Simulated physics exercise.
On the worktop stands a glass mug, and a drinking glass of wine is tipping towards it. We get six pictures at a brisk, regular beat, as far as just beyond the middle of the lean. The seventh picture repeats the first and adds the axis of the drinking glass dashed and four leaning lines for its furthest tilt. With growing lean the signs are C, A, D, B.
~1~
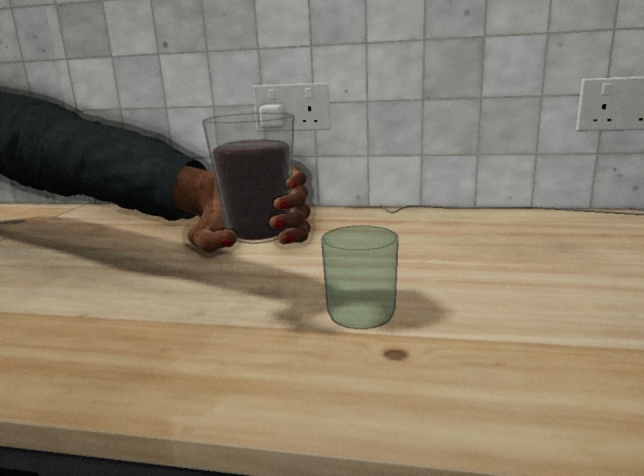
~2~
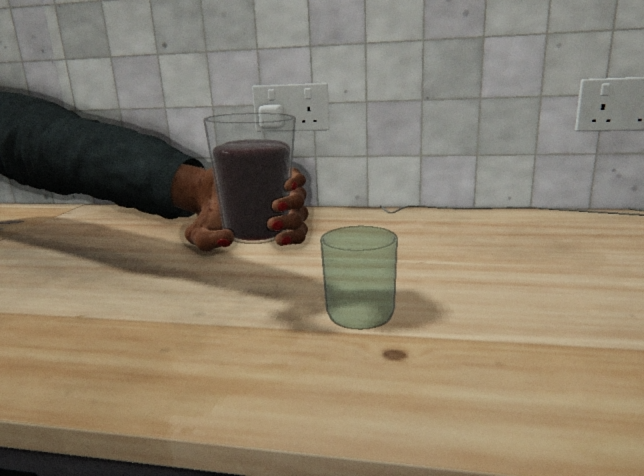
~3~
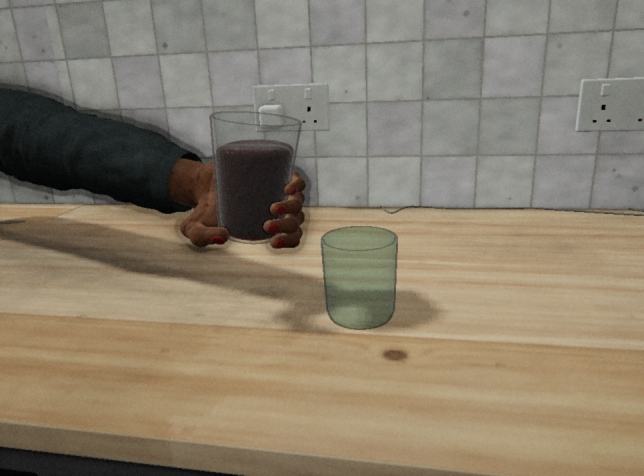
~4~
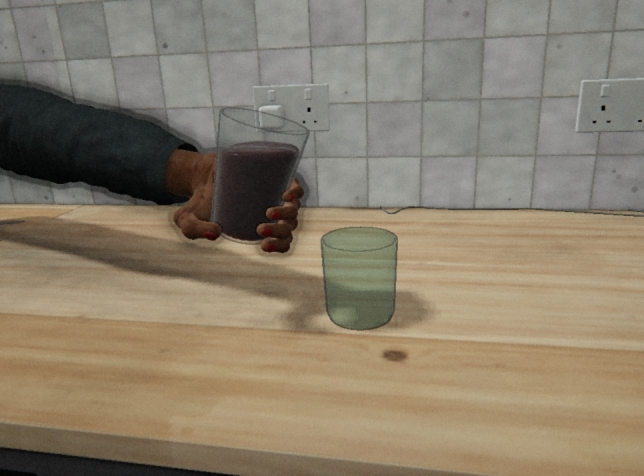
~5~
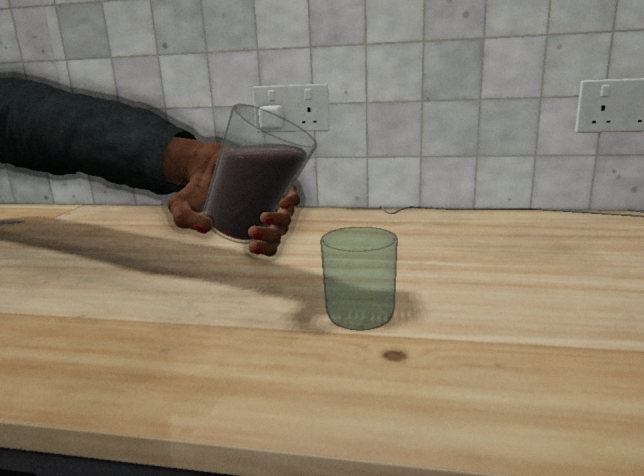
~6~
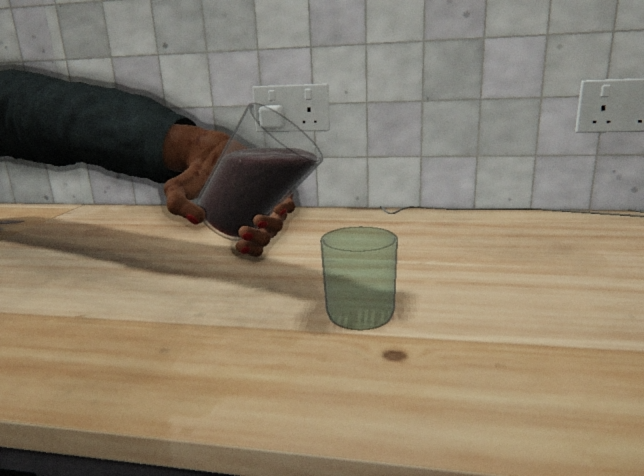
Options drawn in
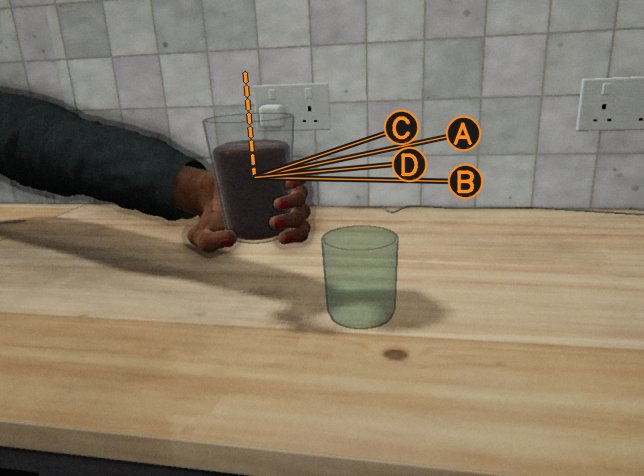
A hand in a dark sleeve, reaching in from the left, holds a clear glass of dark purplish liquid above a pale wooden worktop, seen from the front and slightly above. A greenish, empty-looking glass stands near the centre, before grey tiles with wall sockets. The held glass starts upright, then tilts steadily rightward, its liquid nearing the lip, while the view stays still.
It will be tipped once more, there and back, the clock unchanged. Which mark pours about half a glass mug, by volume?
I would pick mark C.
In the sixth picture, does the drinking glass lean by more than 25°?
Yes, it does.
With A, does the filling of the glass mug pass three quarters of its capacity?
No, it does not.
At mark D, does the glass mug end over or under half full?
Over.
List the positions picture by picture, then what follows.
In the first frame, upright, lip at (289, 116); rim of the glass mug round (360, 237); nothing has left yet.
In the second frame, tipped about 2°, lip at (291, 118); nothing has left yet.
In the third frame, tipped about 8°, lip at (297, 123); nothing has left yet.
In the fourth frame, tipped about 17°, lip at (306, 132); nothing has left yet.
In the fifth frame, tipped about 28°, lip at (314, 144); nothing has left yet.
In the sixth frame, tipped about 40°, lip at (320, 159); nothing has left yet.
On the marked copy, A at (446, 137); B at (448, 181); C at (385, 133); D at (392, 164).
With A, the glass mug ends with about 65 % of what it can hold.
With B, the glass mug ends with about 87 % of what it can hold; 4 % of the wine is spilt.
With C, the glass mug ends with about 50 % of what it can hold.
With D, the glass mug ends with about 79 % of what it can hold.
